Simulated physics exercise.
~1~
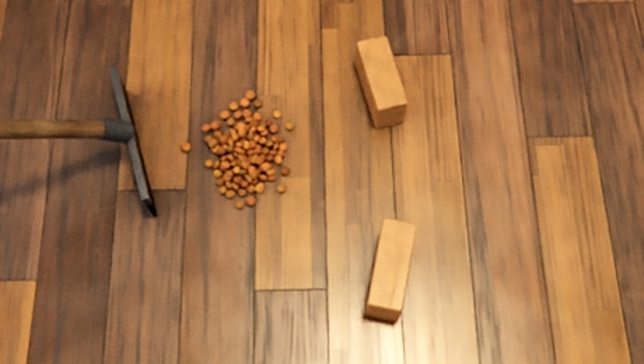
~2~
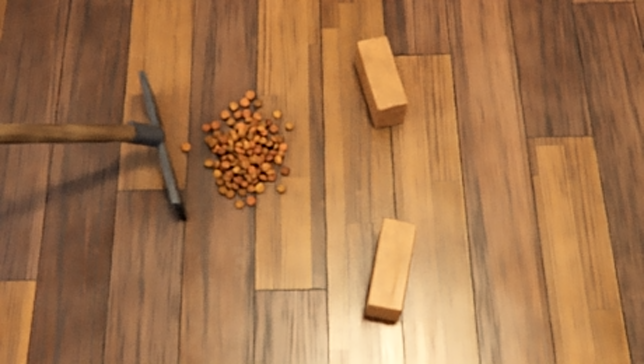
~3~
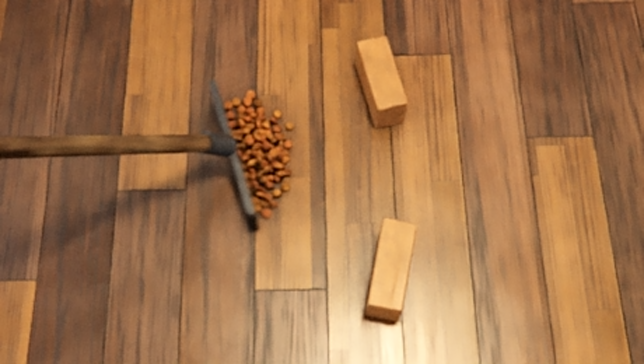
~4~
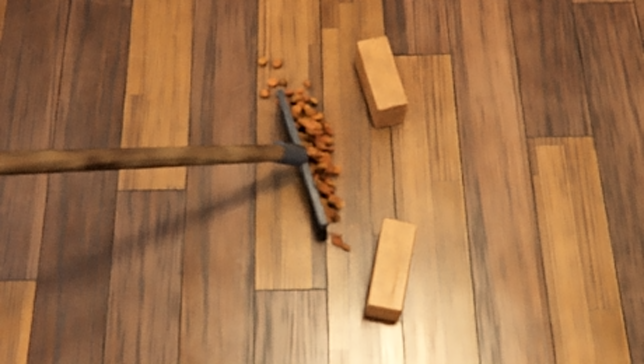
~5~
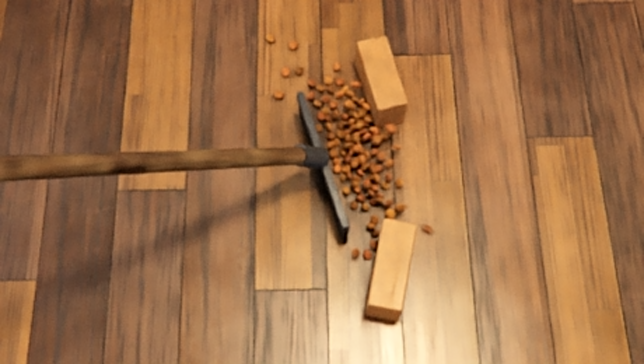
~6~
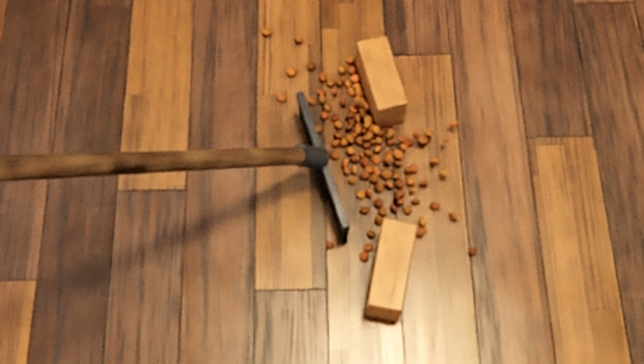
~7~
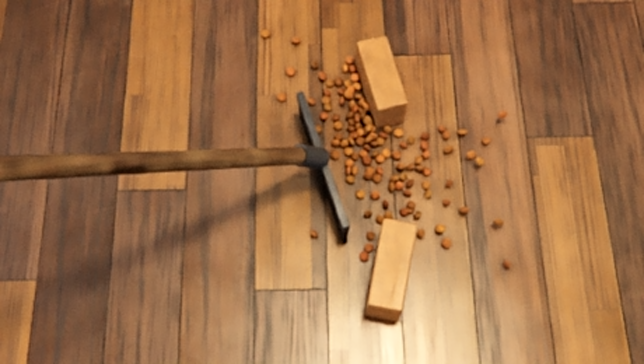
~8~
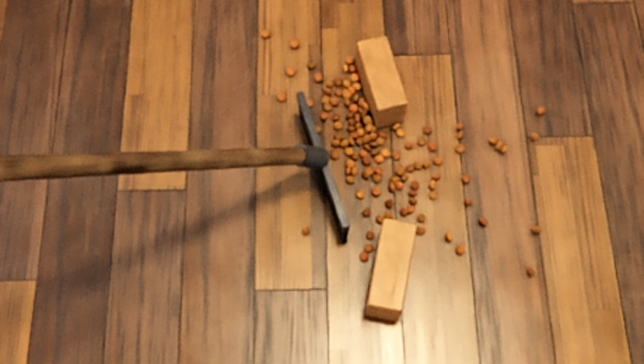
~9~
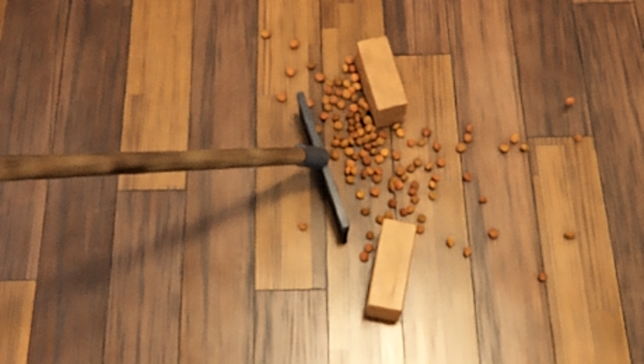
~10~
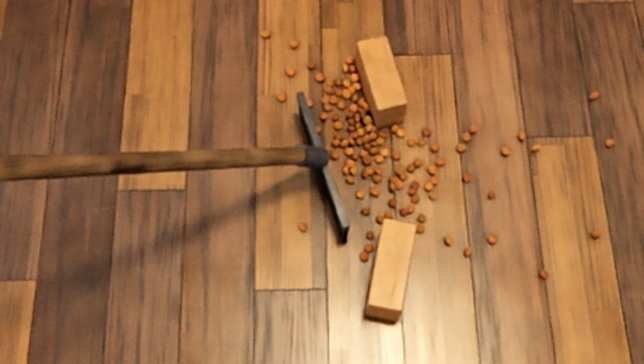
A squeegee pushes brown kibble right toward two wooden blocks, then stops as some scatters beyond.
